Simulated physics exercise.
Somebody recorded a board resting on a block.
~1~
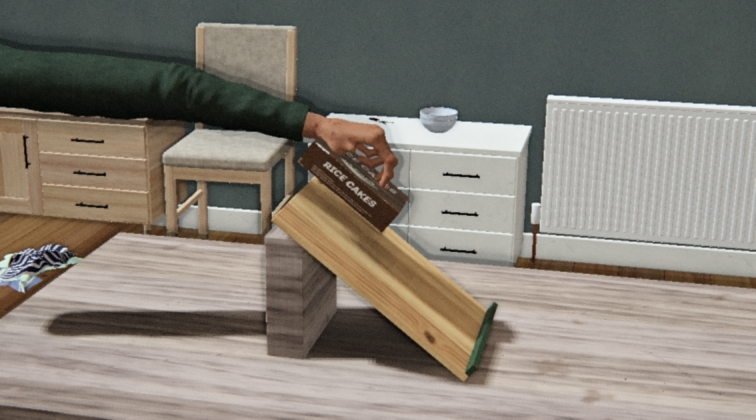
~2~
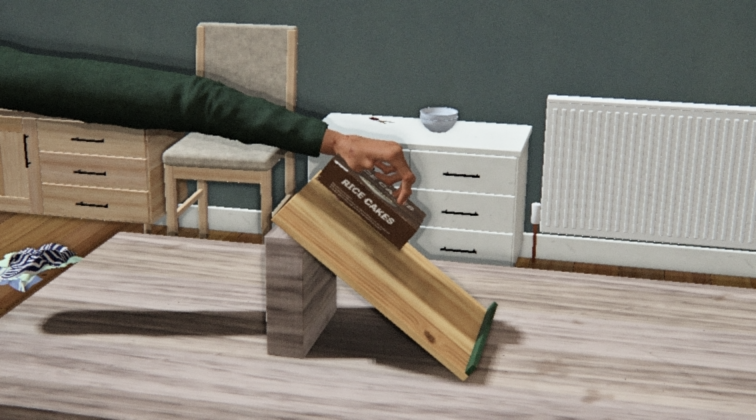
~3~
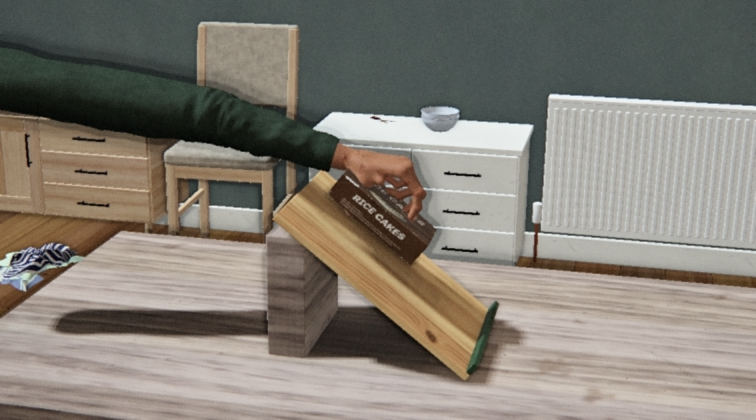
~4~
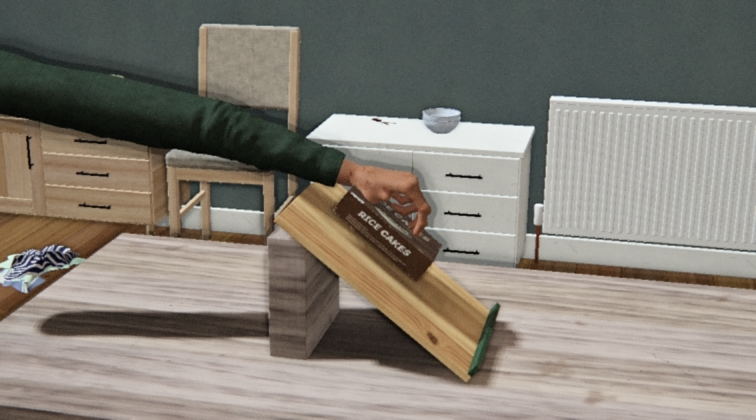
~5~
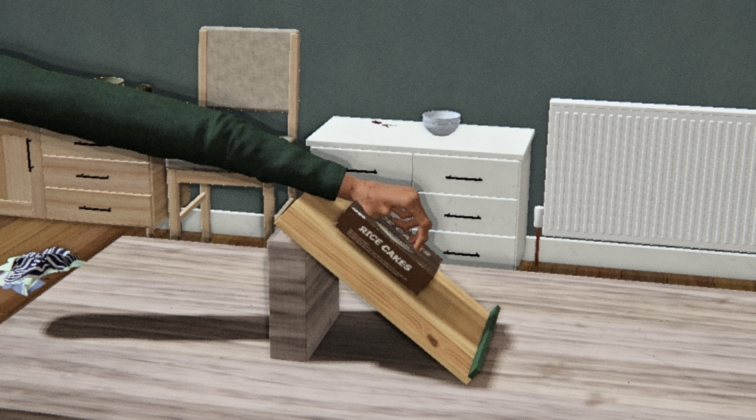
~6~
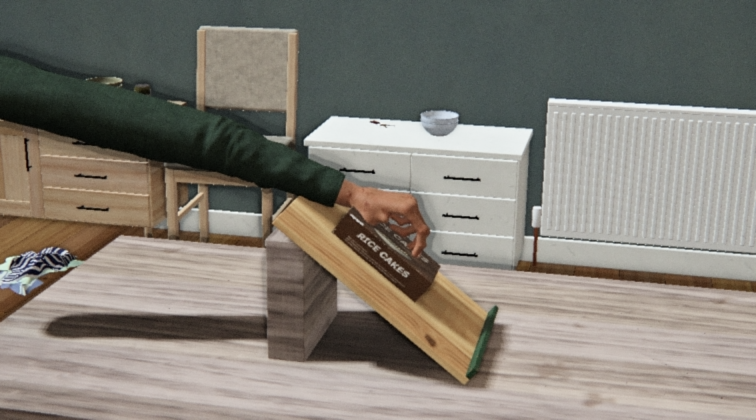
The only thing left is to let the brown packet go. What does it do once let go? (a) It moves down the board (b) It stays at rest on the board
a.
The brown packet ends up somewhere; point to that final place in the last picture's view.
End point in the final view: About (445, 298).
Then, 0.30 s past the last view, brown packet displaced a little near (408, 267).
Then, 0.40 s past the last view, brown packet displaced a little near (435, 289).
Finally, moved from the start, brown packet. Final places as the last picture's camera would see them, brown packet near (445, 298). The brown packet runs down the board.
